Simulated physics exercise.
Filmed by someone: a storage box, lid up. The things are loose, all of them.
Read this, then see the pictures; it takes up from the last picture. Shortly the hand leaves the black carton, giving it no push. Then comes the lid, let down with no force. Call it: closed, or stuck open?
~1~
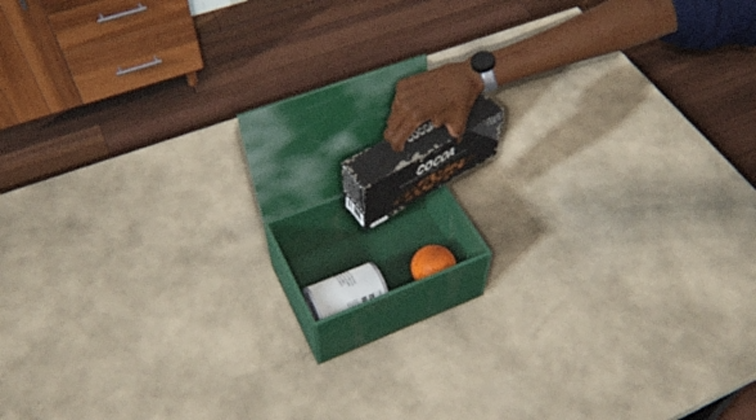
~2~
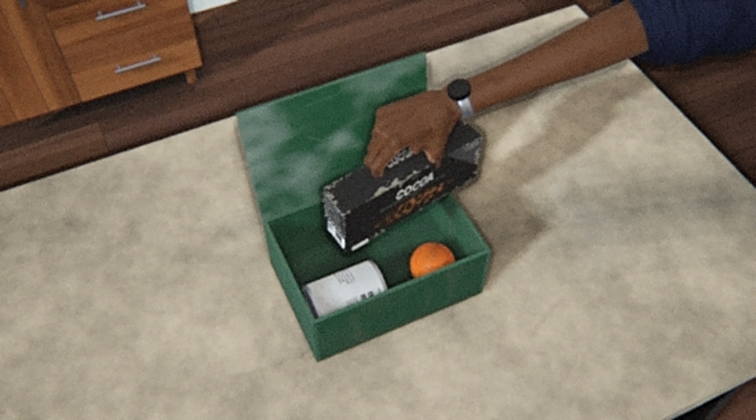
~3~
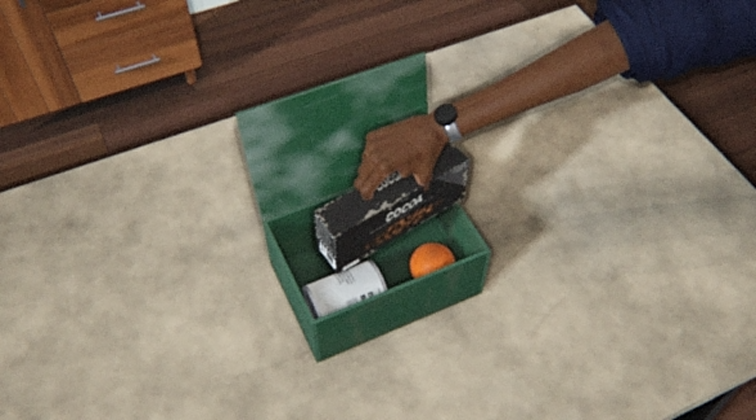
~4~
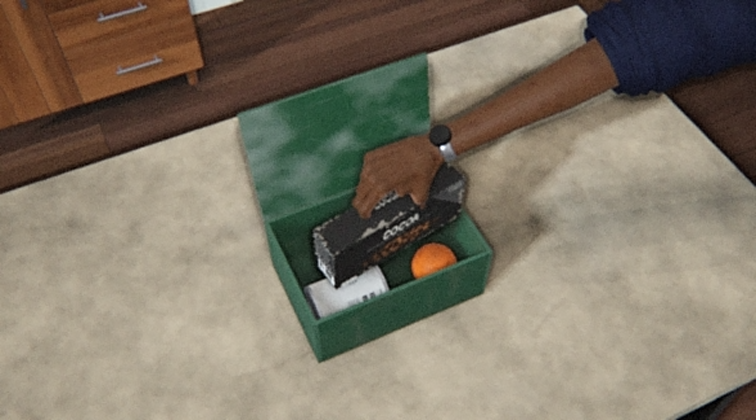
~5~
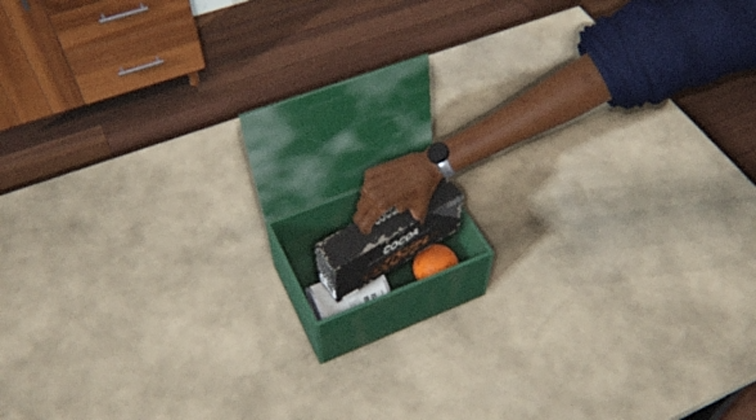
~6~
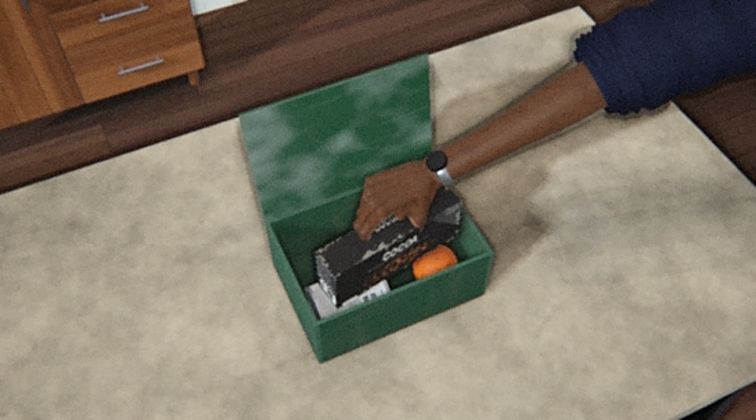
Closed.
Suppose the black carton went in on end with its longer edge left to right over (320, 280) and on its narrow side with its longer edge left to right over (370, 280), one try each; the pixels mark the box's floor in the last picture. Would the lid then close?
First try: The lid stays propped open; second try: The lid comes down fully.
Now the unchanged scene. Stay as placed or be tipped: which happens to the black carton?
In the end, it winds up askew.
Then, 0.50 s later than the last frame, black carton on its side near (368, 247).
Then, 1.50 s later than the last frame, lid 66° above the rim; black carton on its side near (366, 248).
Then, 2.10 s later than the last frame, lid 19° above the rim; black carton on its side near (366, 248).
When it is over, lid shut; lying over in the box, black carton; the other 2 as before. End places, in pixels of the last picture, black carton near (366, 248).
